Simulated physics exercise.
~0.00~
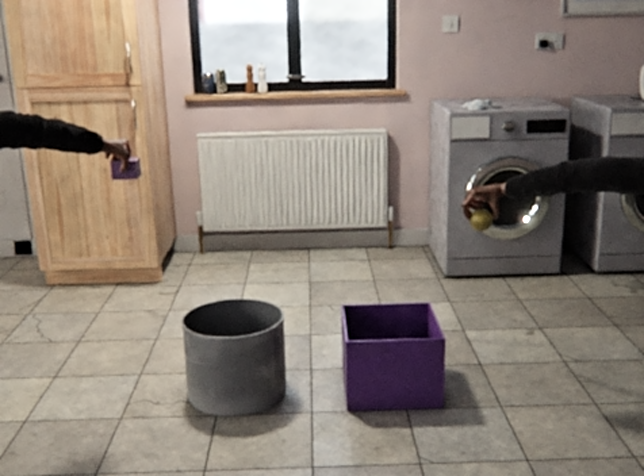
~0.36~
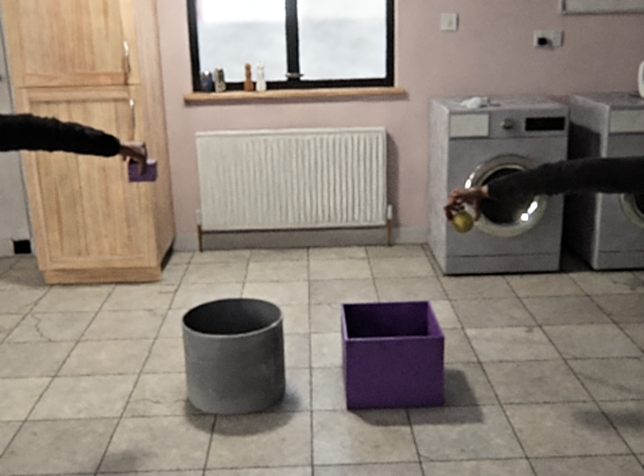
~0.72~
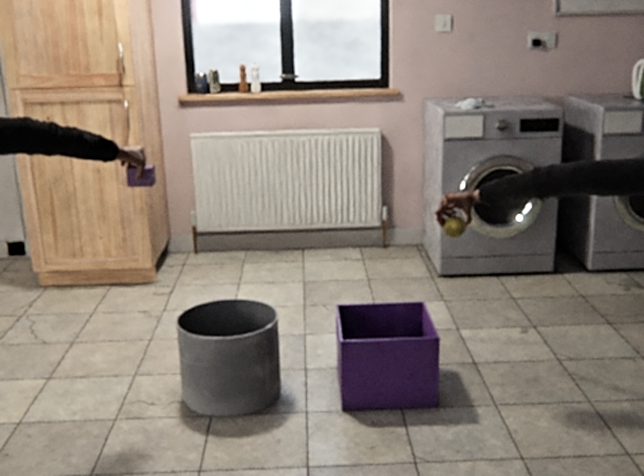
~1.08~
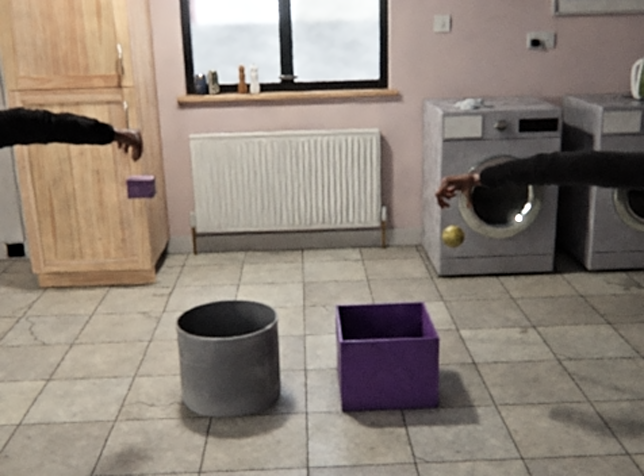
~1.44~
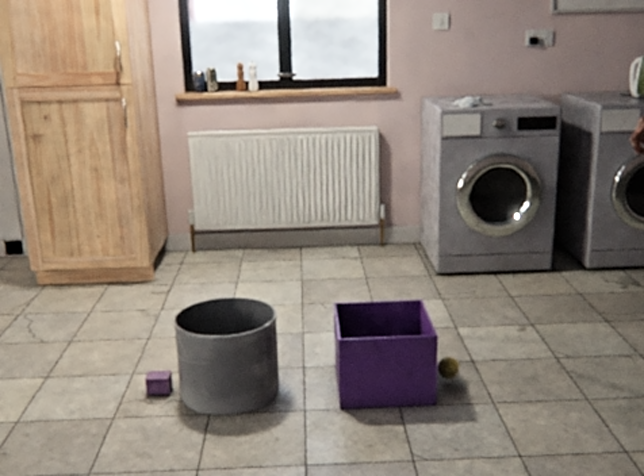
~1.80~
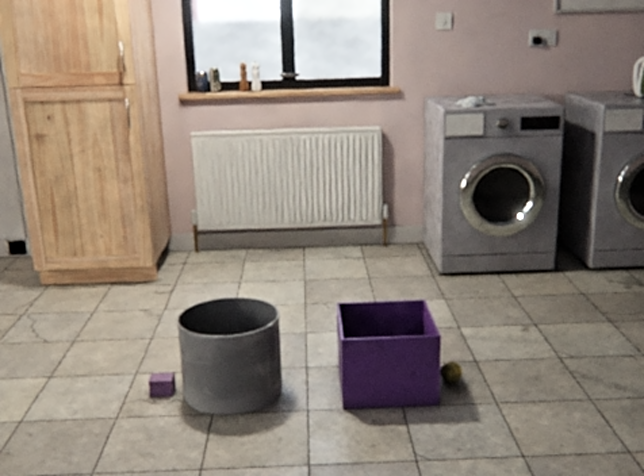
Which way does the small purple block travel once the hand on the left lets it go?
It moves down, dropping from beneath the hand towards the floor.
